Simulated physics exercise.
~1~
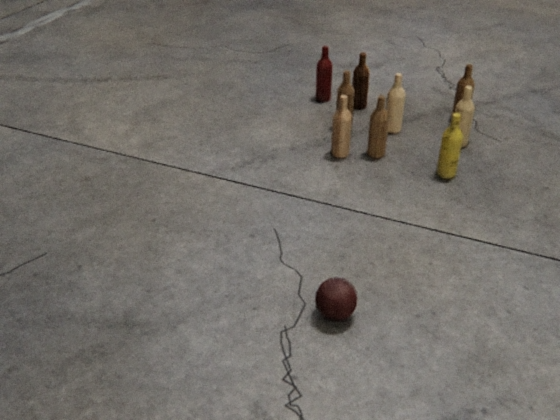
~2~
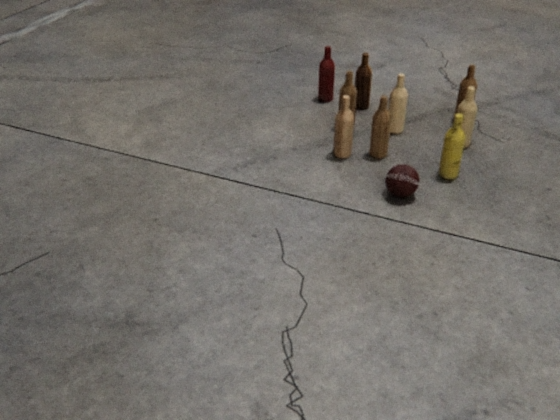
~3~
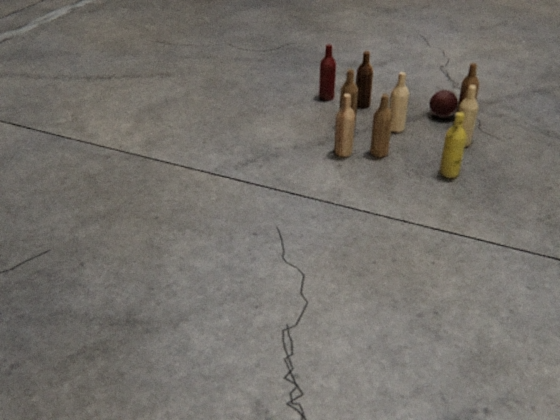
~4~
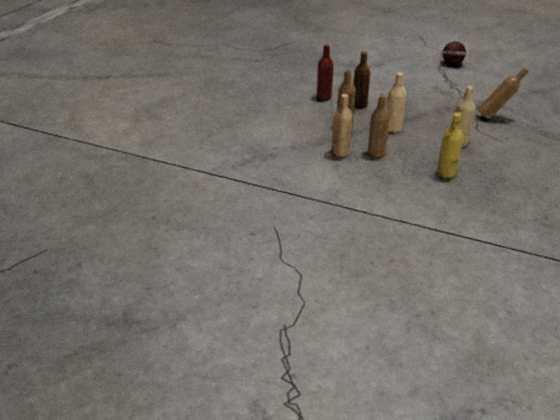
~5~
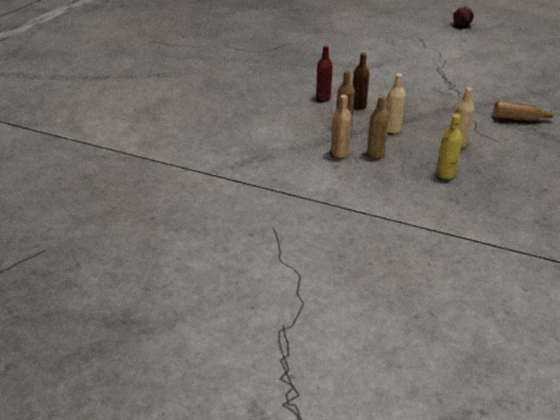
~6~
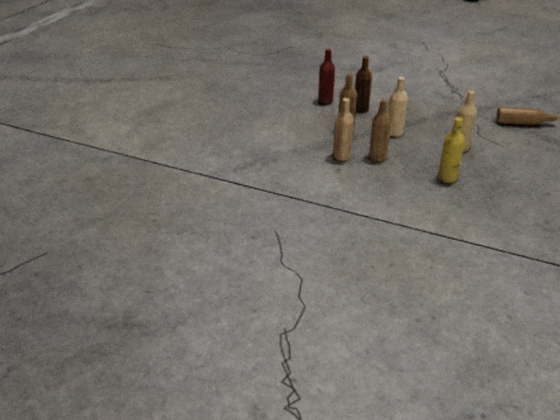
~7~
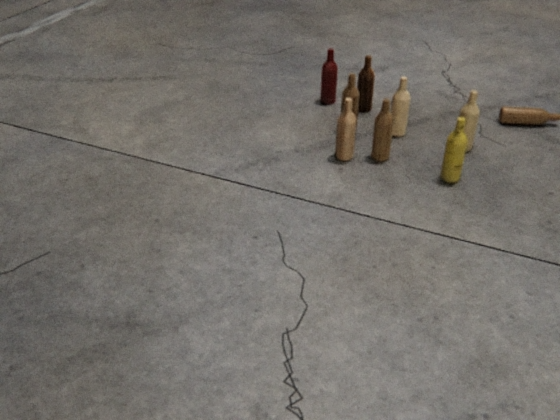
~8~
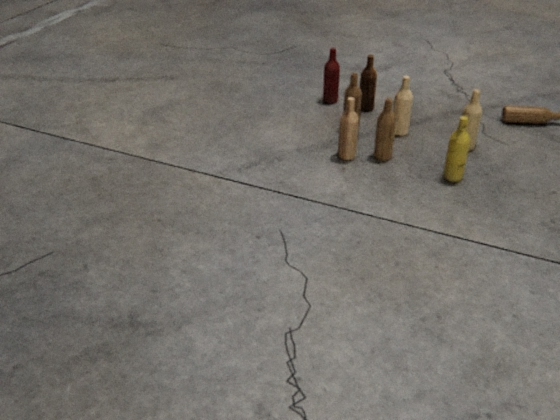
On a grey concrete floor, a dark red ball rolled away past a group of standing wooden skittles and knocked one over on the right, then rolled out of view at the top, leaving the others, including the red and yellow ones, upright.
